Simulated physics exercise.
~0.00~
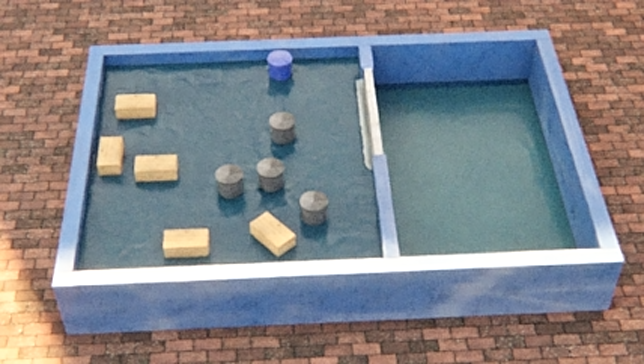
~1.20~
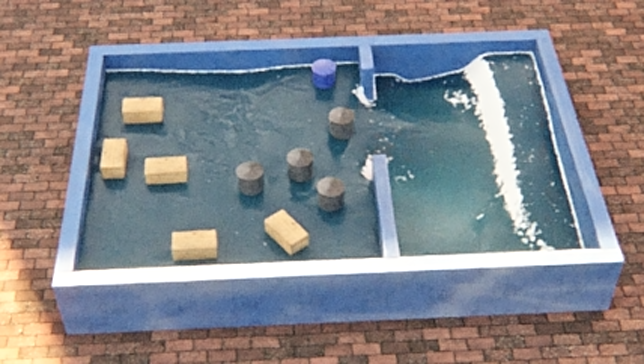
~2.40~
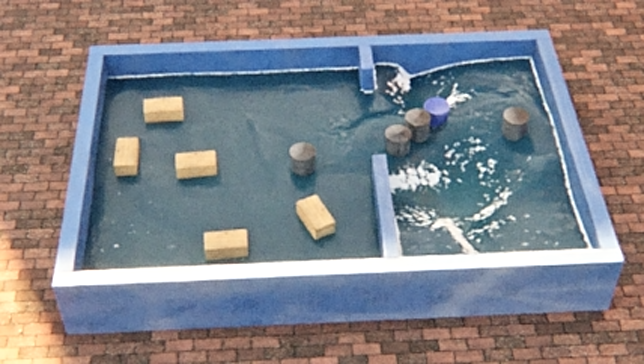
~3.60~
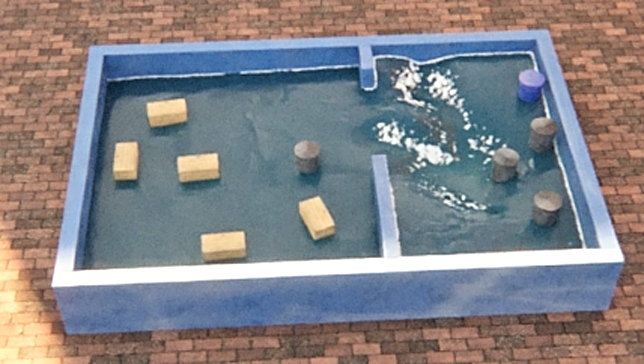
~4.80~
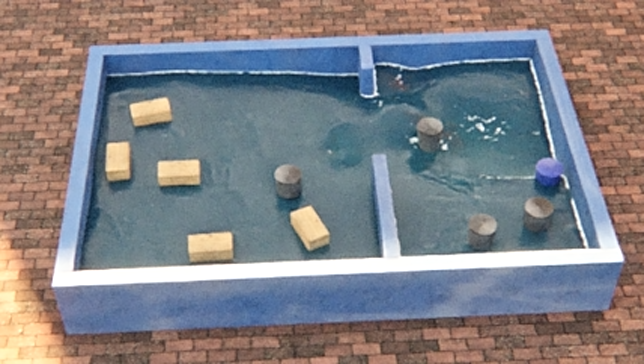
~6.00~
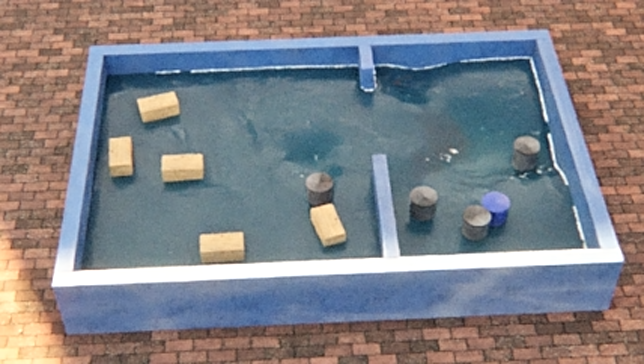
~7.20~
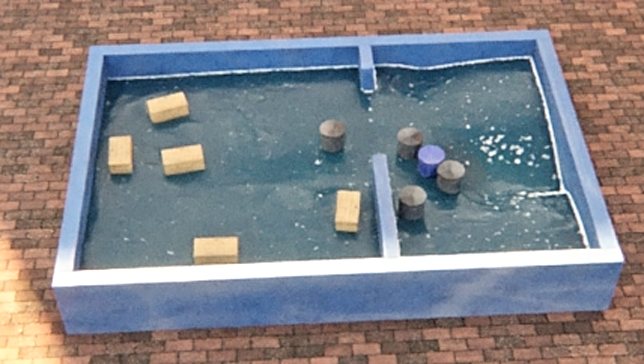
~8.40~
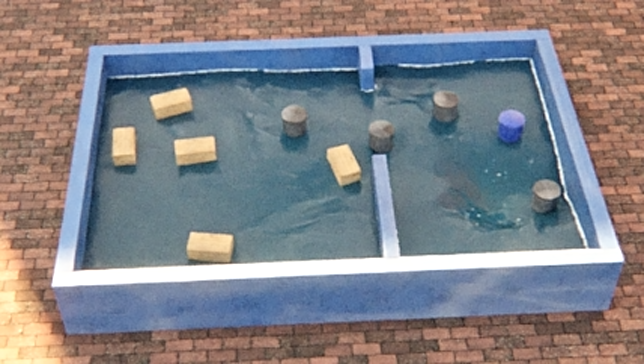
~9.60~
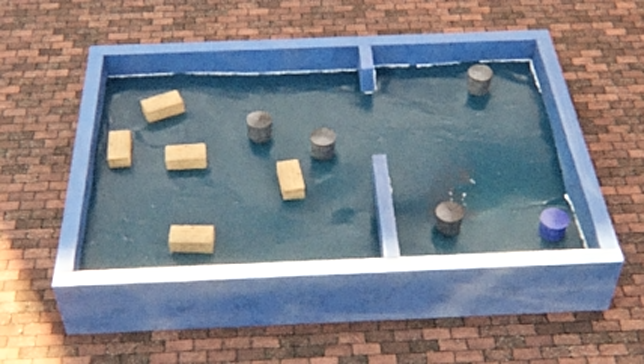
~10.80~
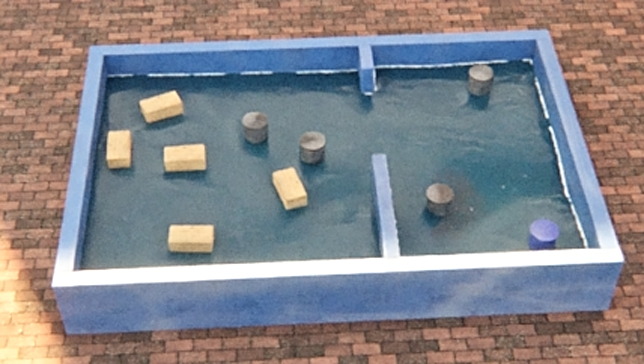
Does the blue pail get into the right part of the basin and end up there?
Yes, the blue pail passes through the gap with the water and ends up floating near the lower right corner of the right part.
